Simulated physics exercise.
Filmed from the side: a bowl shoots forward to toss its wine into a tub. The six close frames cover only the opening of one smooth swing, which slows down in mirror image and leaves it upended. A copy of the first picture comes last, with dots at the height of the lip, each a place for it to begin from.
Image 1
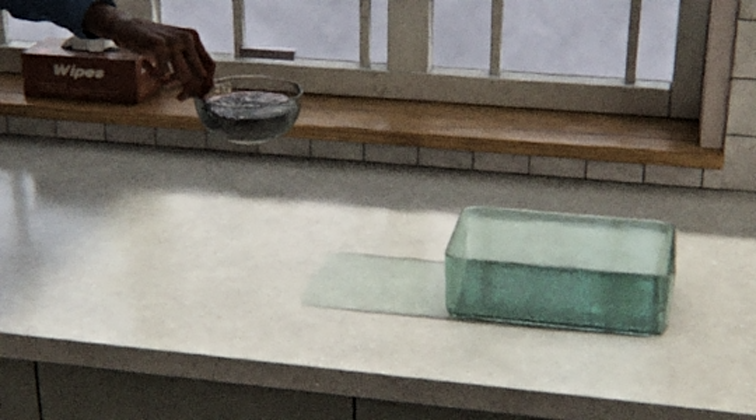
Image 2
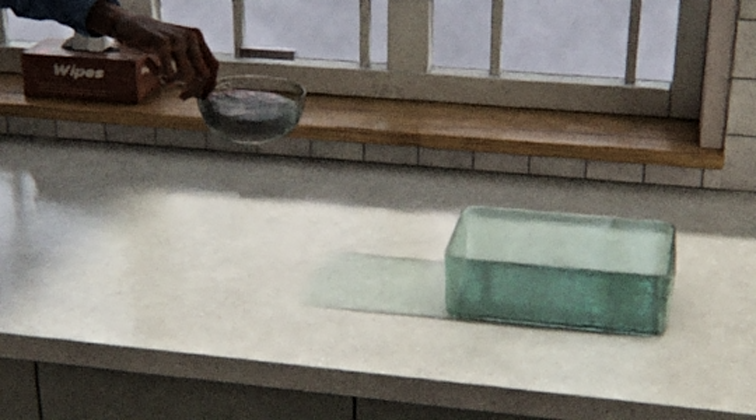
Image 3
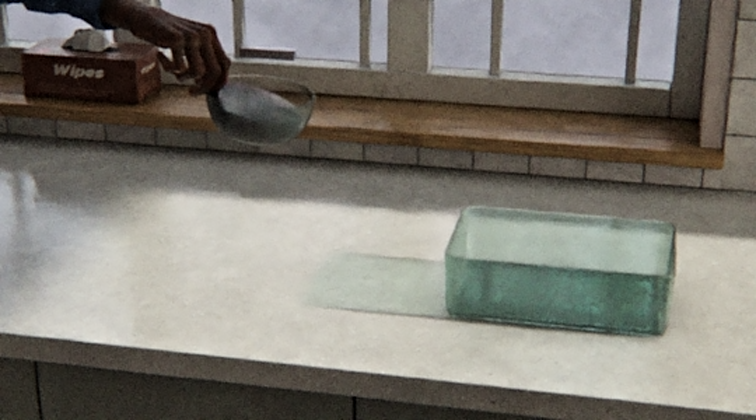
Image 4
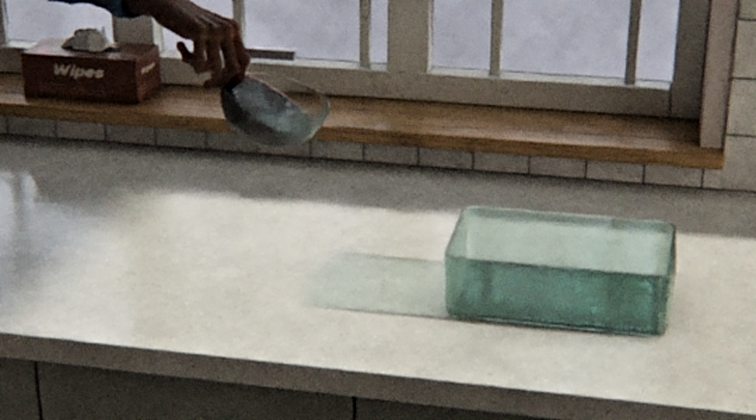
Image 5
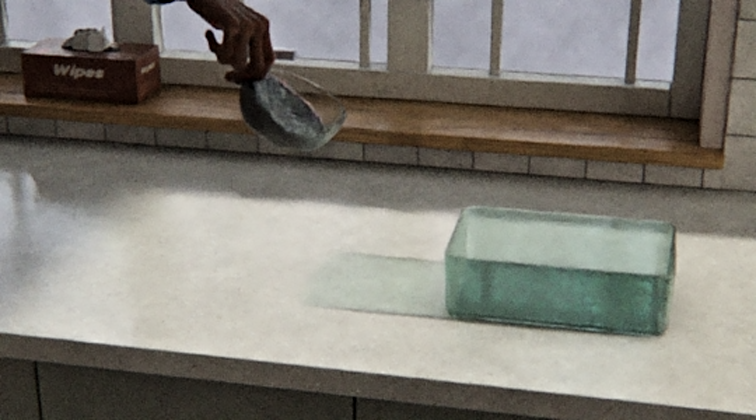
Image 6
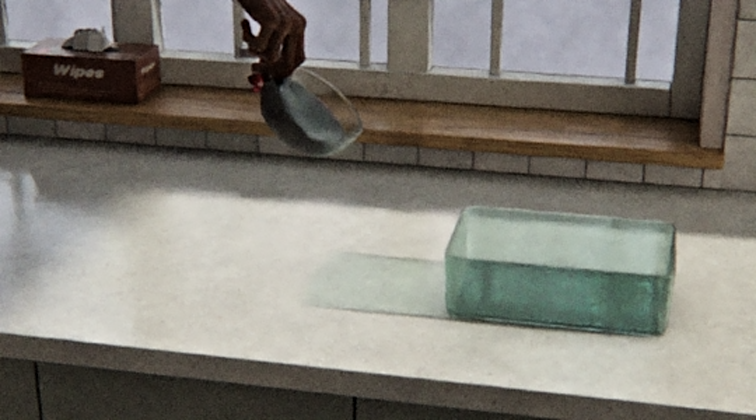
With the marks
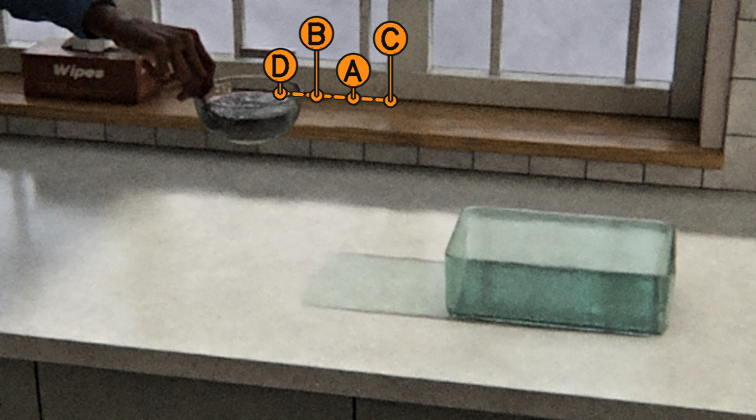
Glass bowl of liquid, held by a hand, moving right above a pale counter and tilting steadily near a green glass tub.
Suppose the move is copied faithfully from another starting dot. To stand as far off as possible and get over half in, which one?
That is dot D.
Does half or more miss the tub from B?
No.
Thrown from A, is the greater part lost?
No, not at all.
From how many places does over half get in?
All of the four.
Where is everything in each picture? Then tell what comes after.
Upright, lip at (298, 94); tub from (446, 312) to (667, 334); nothing has left yet.
Upright, lip at (302, 95); nothing has left yet.
Tipped about 5°, lip at (311, 100); nothing has left yet.
Tipped about 13°, lip at (326, 108); wine is over the rim, down to (236, 80).
Tipped about 23°, lip at (343, 118); wine is over the rim, down to (244, 78).
Tipped about 35°, lip at (360, 131); wine is over the rim, down to (262, 86).
On the marked copy, A at (353, 98); B at (316, 95); C at (390, 100); D at (280, 93).
If A is chosen, about 74 % lands in the tub, 5 % falls short and 21 % goes beside or beyond.
If B is chosen, about 76 % lands in the tub, 12 % falls short and 11 % goes beside or beyond.
If C is chosen, about 78 % lands in the tub, 10 % falls short and 12 % goes beside or beyond.
If D is chosen, about 63 % lands in the tub, 27 % falls short and 9 % goes beside or beyond.
